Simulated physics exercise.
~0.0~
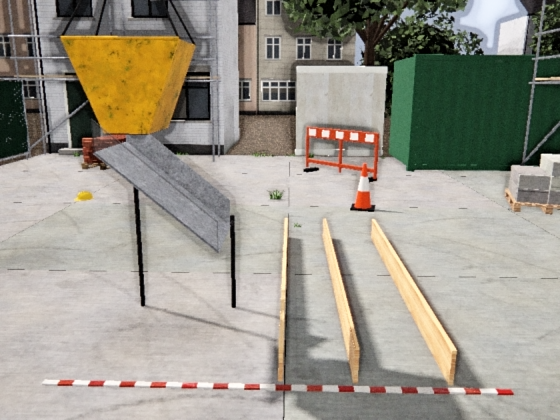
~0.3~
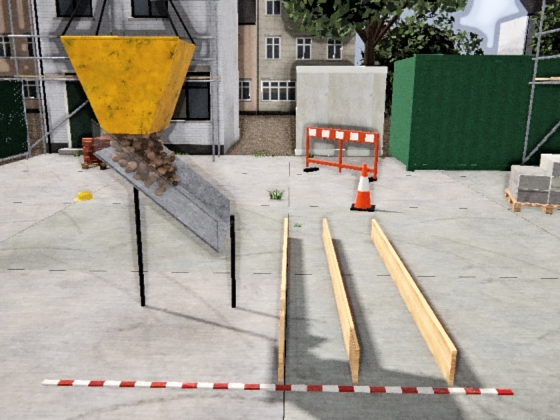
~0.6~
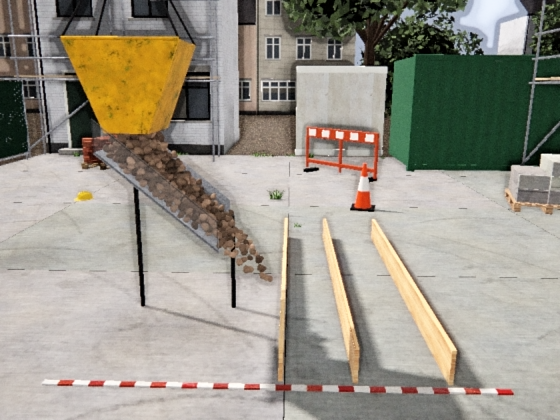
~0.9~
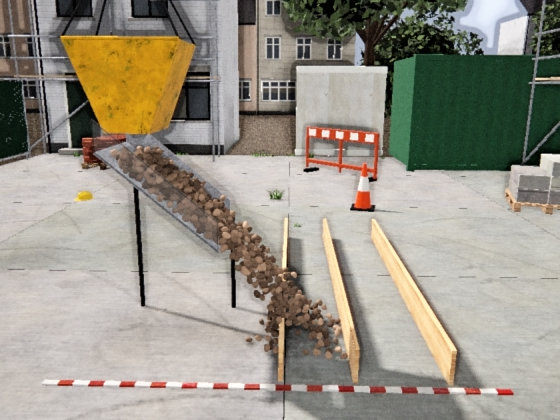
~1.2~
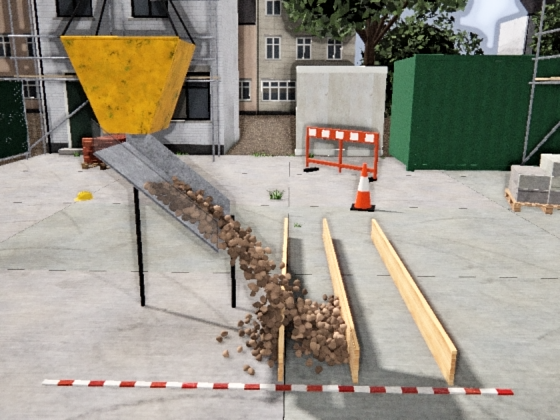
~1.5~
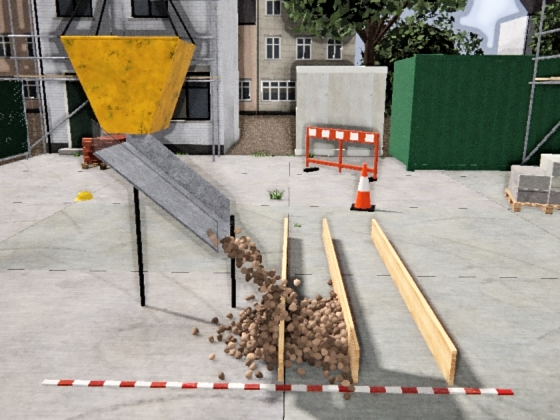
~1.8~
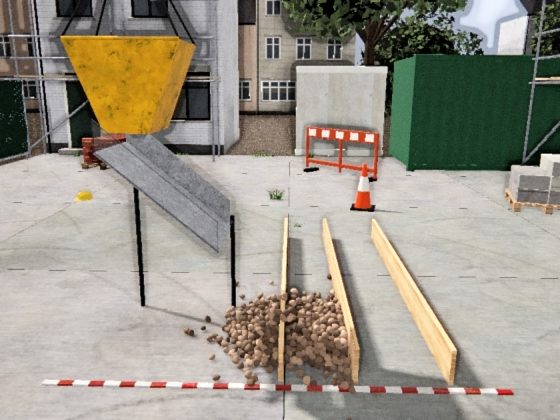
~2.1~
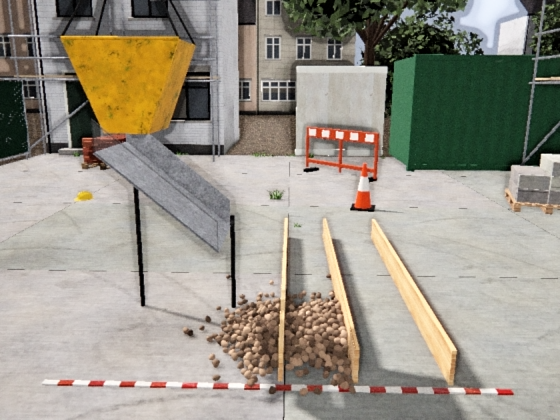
Paved yard with rounded stones pouring from a yellow skip, sliding down a steel chute and settling around the leftmost wooden board.
